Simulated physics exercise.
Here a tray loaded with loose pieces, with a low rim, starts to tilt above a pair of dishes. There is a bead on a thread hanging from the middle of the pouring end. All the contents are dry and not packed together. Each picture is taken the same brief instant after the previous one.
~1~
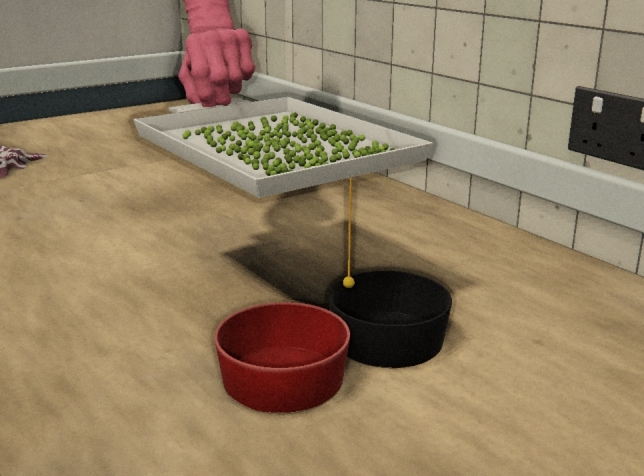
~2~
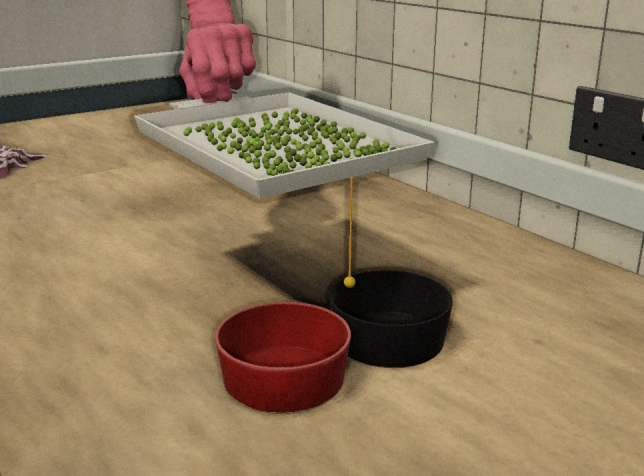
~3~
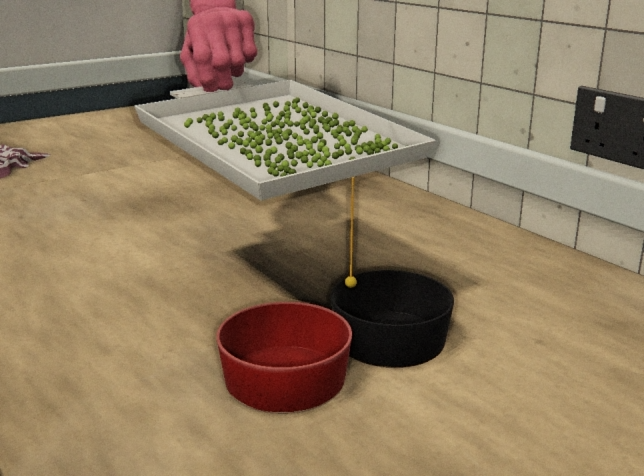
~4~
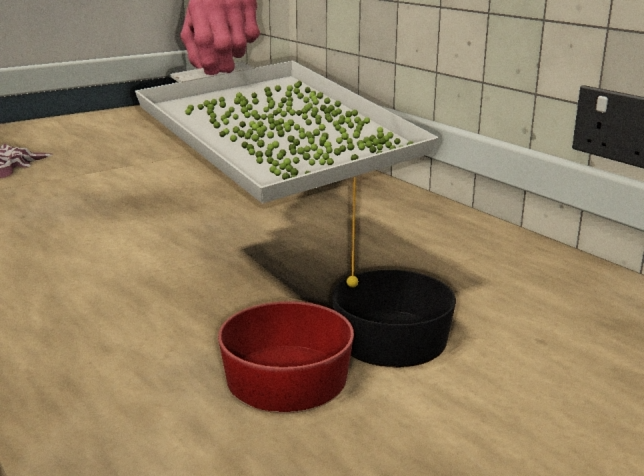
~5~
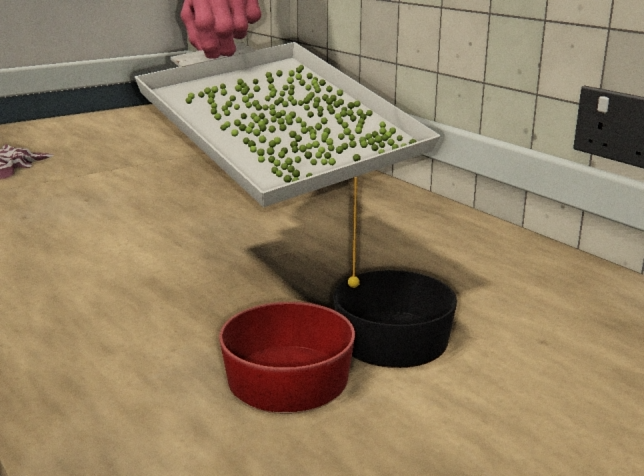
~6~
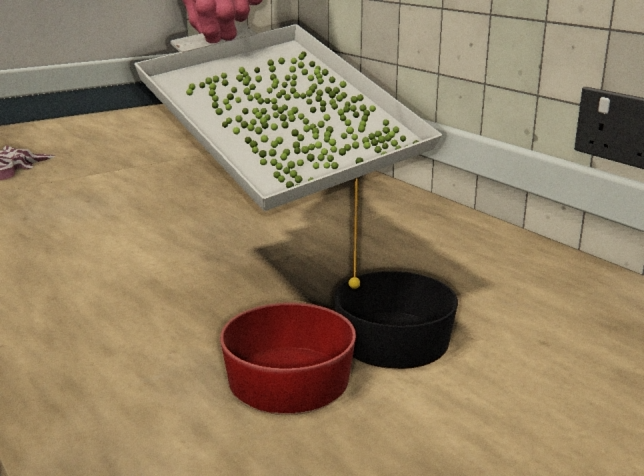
On a wooden worktop, a pink-gloved hand steadily tilted a pale tray of green peas above a red dish and a black one, and the peas spread out and shifted across it.
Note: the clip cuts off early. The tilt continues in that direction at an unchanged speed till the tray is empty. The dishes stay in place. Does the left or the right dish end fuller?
Larger portion: Left.
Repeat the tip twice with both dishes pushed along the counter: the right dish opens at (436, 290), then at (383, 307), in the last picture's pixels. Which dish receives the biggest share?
Place 1 - the dish at left; place 2 - the dish at left.
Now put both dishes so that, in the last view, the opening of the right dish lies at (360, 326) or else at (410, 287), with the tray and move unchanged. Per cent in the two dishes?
Estimate: 60 % first, 90 % second.
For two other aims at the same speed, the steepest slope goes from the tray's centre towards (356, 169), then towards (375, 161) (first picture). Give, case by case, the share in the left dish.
In order: About 0, then 0 percent.
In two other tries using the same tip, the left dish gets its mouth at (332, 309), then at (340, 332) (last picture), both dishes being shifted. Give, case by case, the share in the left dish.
The first try yields 50% and the second yields 60%.
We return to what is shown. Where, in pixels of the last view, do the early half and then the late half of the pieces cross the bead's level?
First half (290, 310); second half (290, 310).
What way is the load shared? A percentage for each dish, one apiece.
Per hundred pieces, the left dish ends with about 90 and the right dish with about 0.
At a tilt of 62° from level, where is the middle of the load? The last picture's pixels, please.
(302, 189).
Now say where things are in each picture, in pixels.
The first frame shows corners of the pouring end (258, 177) and (427, 142), level; middle of the load (293, 144), dried peas; left dish (321, 383); right dish (430, 339); bead on its thread (349, 282).
The second frame shows corners of the pouring end (259, 178) and (428, 141), level; middle of the load (294, 142).
The third frame shows corners of the pouring end (261, 181) and (430, 140), tipped barely, lowest at the left corner; middle of the load (295, 136).
The fourth frame shows corners of the pouring end (263, 184) and (432, 137), tipped a little, lowest at the left corner; middle of the load (297, 127).
The fifth frame shows corners of the pouring end (264, 189) and (434, 135), tipped a little, lowest at the left corner; middle of the load (299, 120).
The sixth frame shows corners of the pouring end (265, 194) and (436, 134), tipped clearly, lowest at the left corner; middle of the load (301, 116), almost all on the move; left dish (327, 383); right dish (436, 340).
Just after the last frame, tray tipped steeply; the larger part on the tray; about a tenth in the left dish; about a tenth in the air.
A moment on, tray tipped right over; roughly a third on the tray; roughly a third in the left dish; just a few in the right dish; just a few outside both; roughly a quarter in the air.
Further on, tray tipped past a quarter turn; almost all in the left dish; just a few in the right dish; about a tenth outside both.
When it is over, tray tipped past a quarter turn; almost all in the left dish; just a few in the right dish; about a tenth outside both.
